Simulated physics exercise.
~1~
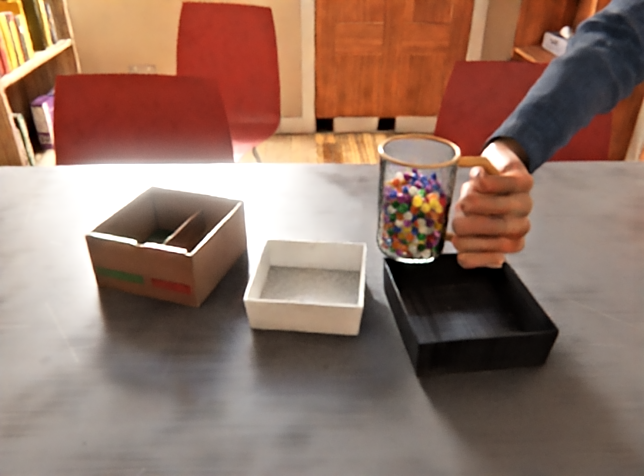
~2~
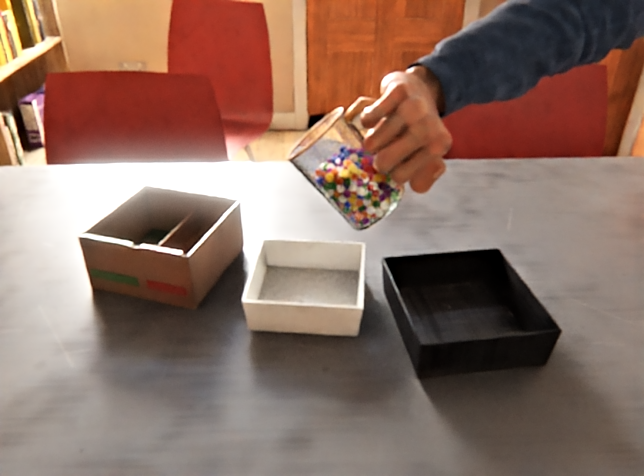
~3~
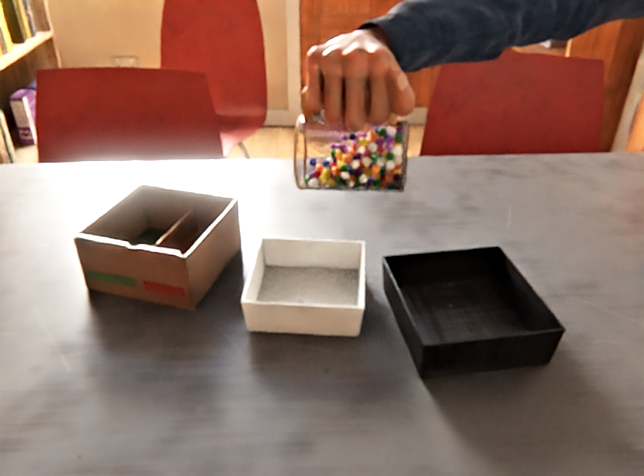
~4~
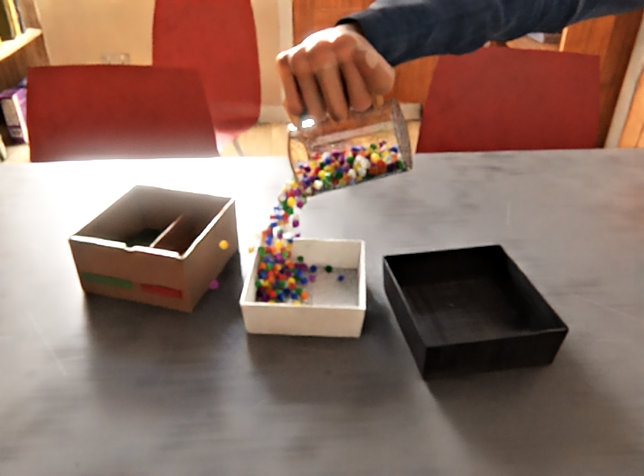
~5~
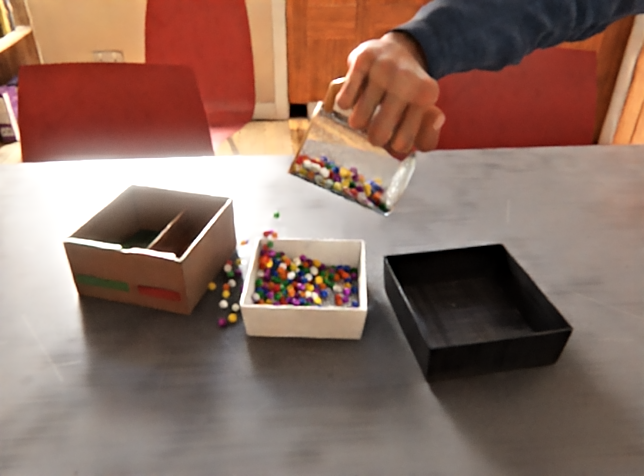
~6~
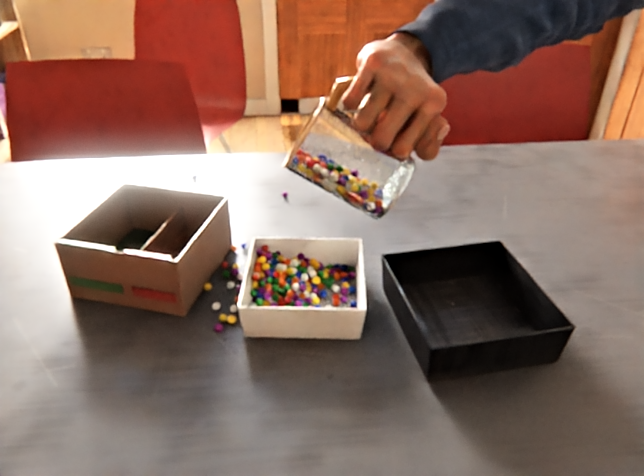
A hand in a blue sleeve holds a clear cup of multicoloured beads above a dark grey table, seen from the front and slightly above, with red chairs and a wooden door behind. On the table stand a brown divided box with green and red marks at left, a small white tin in the middle and a black tin at right. The hand carries the cup leftward and tips it onto its side, then further, so beads stream into the white tin. It then tilts the cup partly back, stopping the pour. Most beads lie in the white tin, some remain in the cup, and a few lie scattered on the table beside the brown box.
